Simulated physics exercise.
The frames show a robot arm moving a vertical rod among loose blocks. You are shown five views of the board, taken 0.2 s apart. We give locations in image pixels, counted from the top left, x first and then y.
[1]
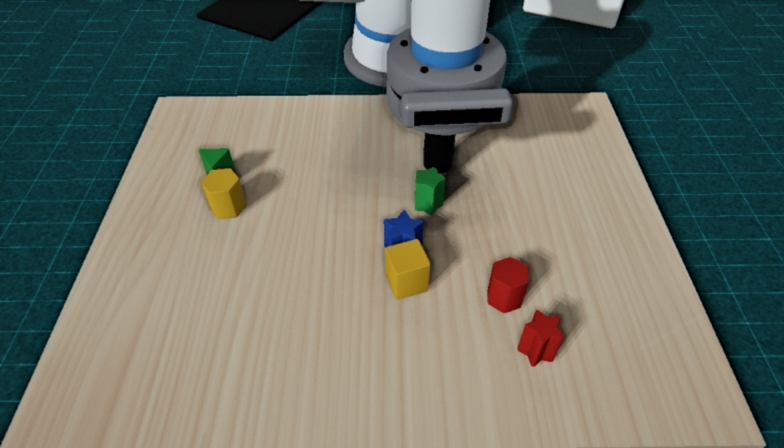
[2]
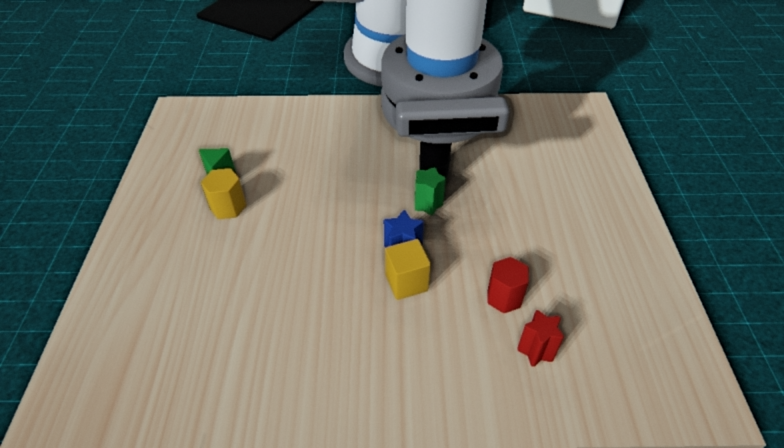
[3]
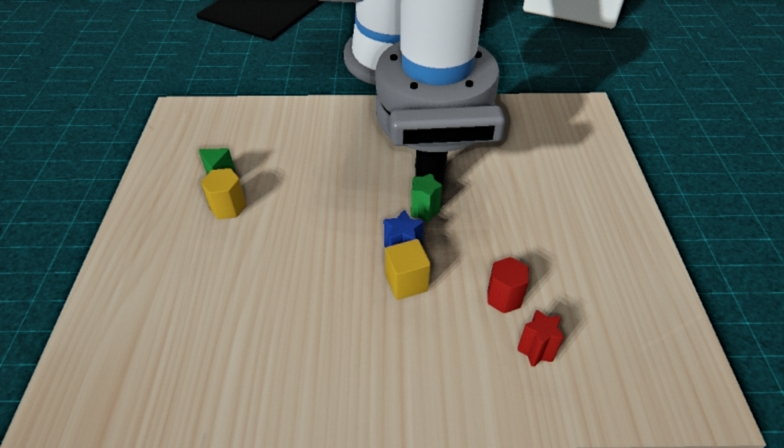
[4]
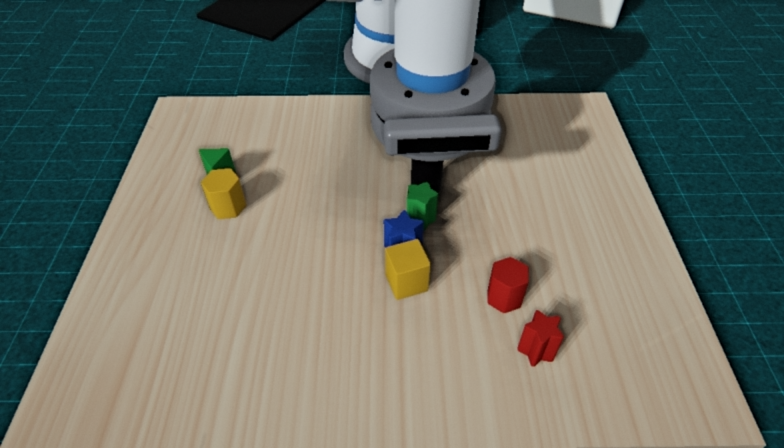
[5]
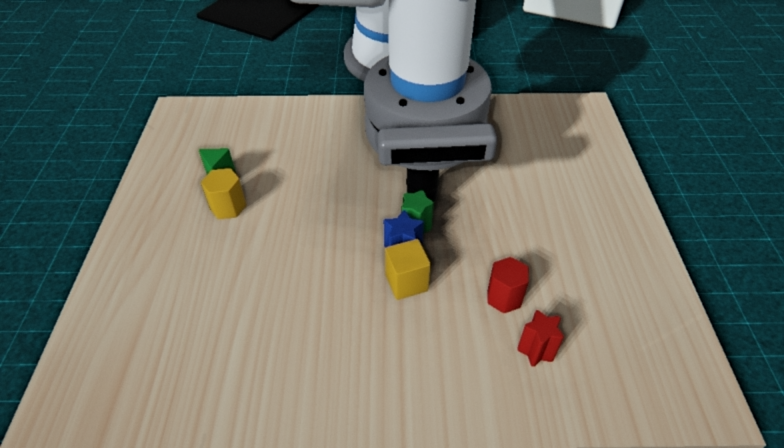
Robot arm pushing a green star-shaped block slowly toward a blue star and yellow block on a wooden board, other blocks still.
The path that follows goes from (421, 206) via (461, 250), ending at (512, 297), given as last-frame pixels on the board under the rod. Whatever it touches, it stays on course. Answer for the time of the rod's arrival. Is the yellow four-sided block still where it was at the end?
Answer: Yes.
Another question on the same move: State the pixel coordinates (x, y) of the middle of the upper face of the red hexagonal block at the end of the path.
About (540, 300).
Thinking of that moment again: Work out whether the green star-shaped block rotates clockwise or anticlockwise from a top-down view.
It rotates clockwise.
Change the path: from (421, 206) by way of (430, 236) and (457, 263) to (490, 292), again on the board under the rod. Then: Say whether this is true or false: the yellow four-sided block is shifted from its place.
The claim holds.
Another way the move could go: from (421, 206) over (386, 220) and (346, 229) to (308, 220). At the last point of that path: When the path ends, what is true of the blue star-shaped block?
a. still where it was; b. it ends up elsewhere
Option b.
What follows on the original path. One third of the way, rod at (448, 225); blue star-shaped block at (397, 229); green star-shaped block at (421, 214), turned 85° clockwise.
Two thirds of the way, rod at (478, 256); blue star-shaped block at (397, 229); green star-shaped block at (421, 214), turned 85° clockwise.
At the end, rod at (515, 288); blue star-shaped block at (397, 229); yellow four-sided block not moved; green star-shaped block at (421, 214), turned 85° clockwise; red hexagonal block at (540, 300).
